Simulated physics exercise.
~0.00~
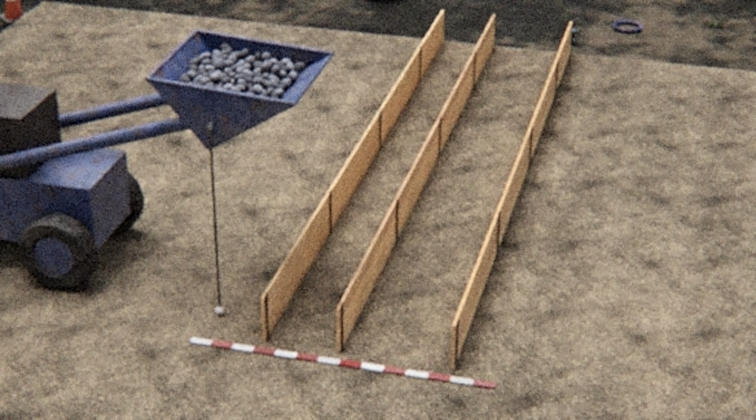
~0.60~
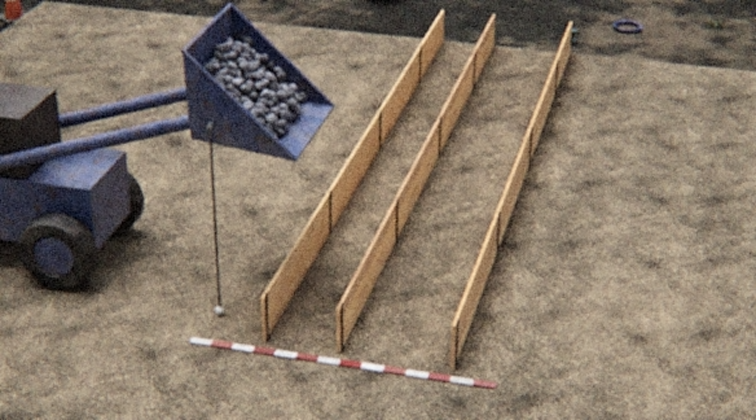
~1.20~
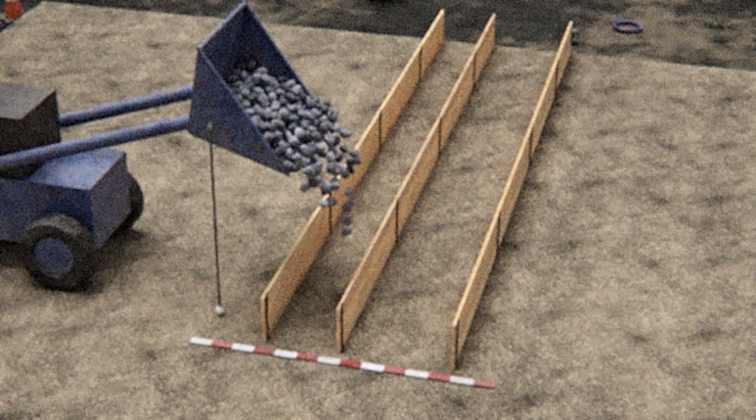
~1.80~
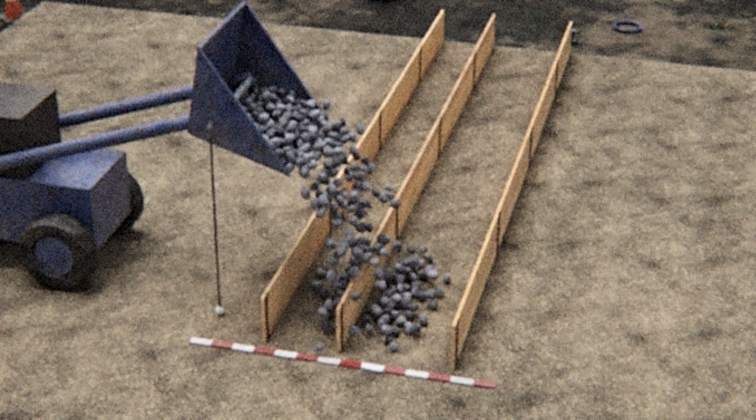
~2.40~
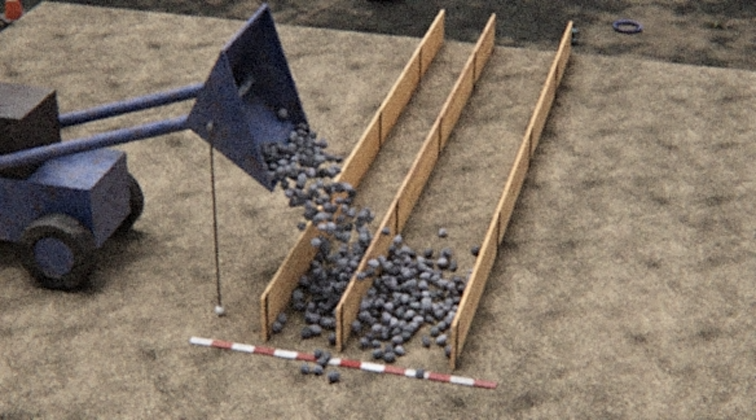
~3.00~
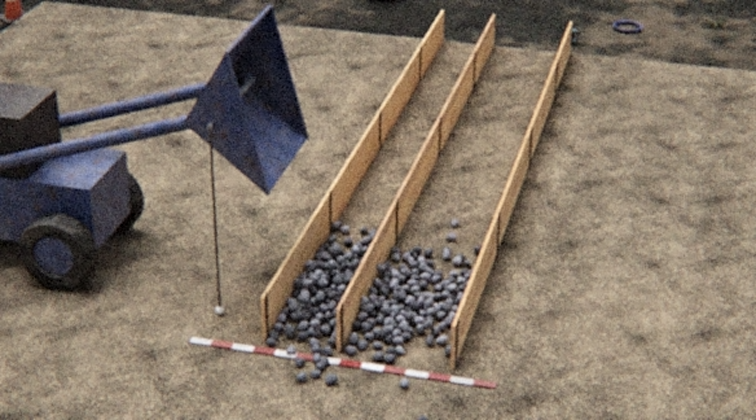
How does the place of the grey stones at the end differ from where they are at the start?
At the start the stones are heaped in the raised blue bucket, and at the end they lie on the ground to the right and lower down, spread through the front part of both plank bays with a few near the striped bar.
On a patch of bare, sandy ground seen from above at an angle, a blue loader stands at the left, holding up a bucket of round grey stones. A small white ball sits at the foot of a thin line below the bucket, and three long wooden plank walls form two bays to the right, with a red and white striped bar across their front ends. The bucket tips down to the right, and stones pour over its lip into the bays. It then tilts steeper, and the rest tumble out. Finally the bucket is empty, and the stones lie spread in both bays, with a few near the striped bar.
